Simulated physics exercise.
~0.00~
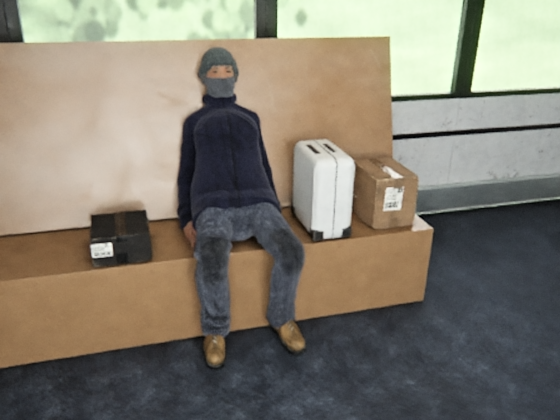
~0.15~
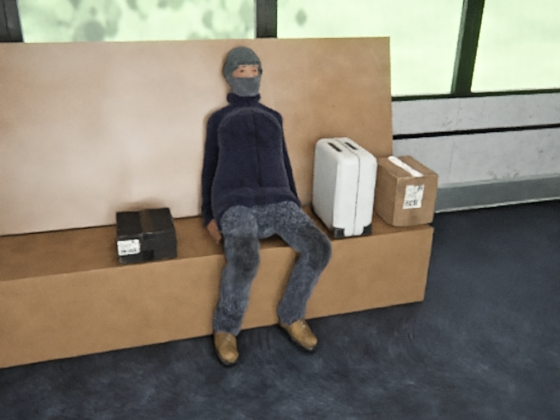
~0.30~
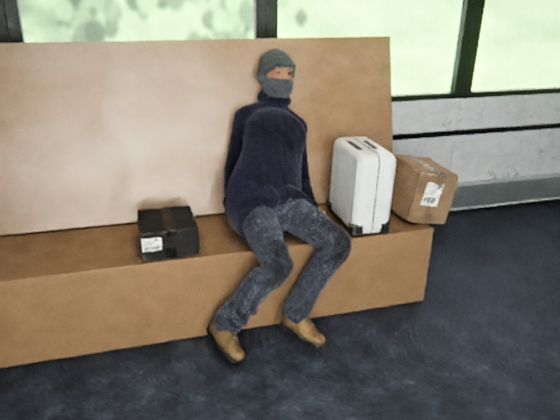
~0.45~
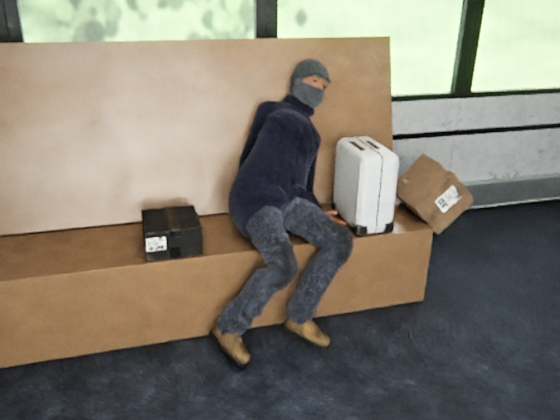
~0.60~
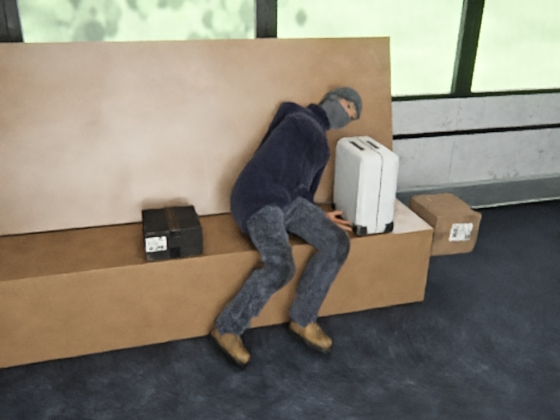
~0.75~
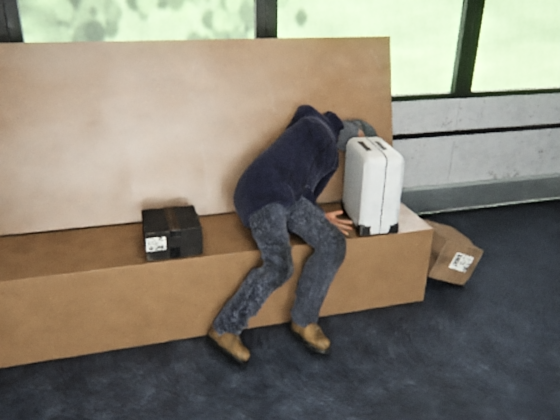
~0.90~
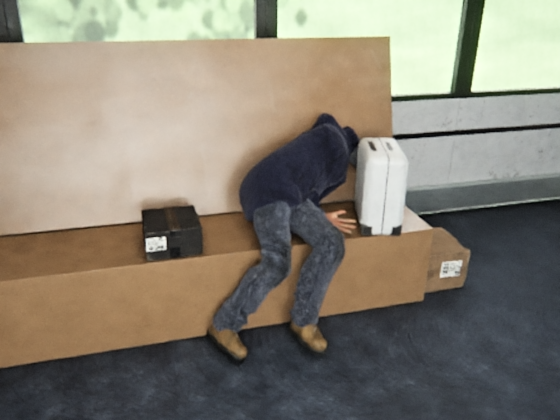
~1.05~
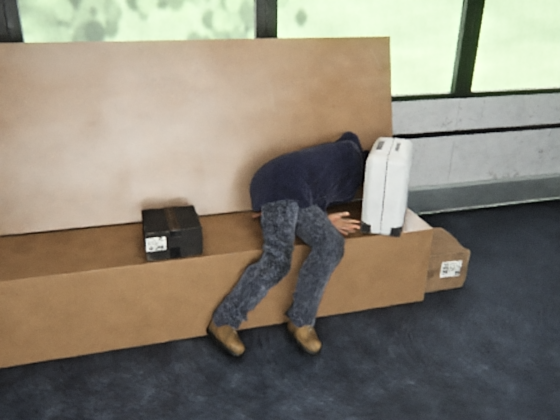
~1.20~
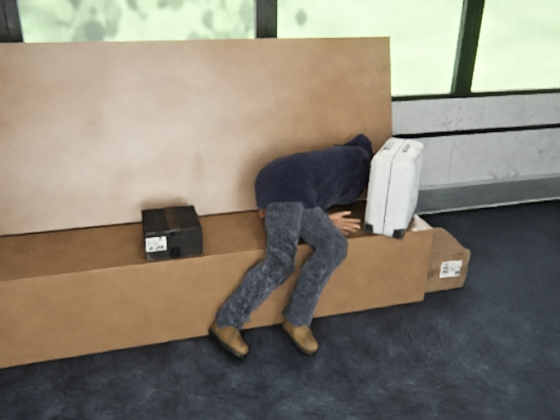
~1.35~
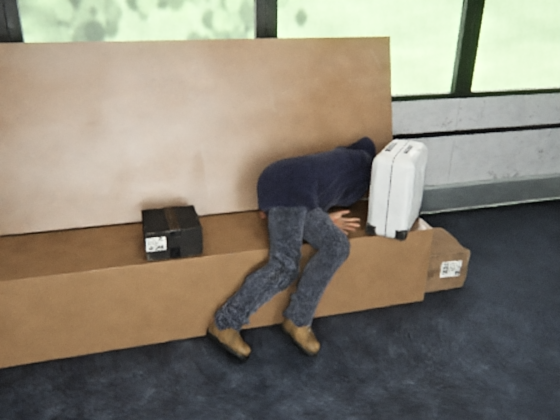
The footage shows a masked person seated on a bench sliding right with a black carton, white case and brown box; the box tumbles off the right end to the floor, while the person slumps sideways against the case, which shifts toward the edge but stays upright on the bench.
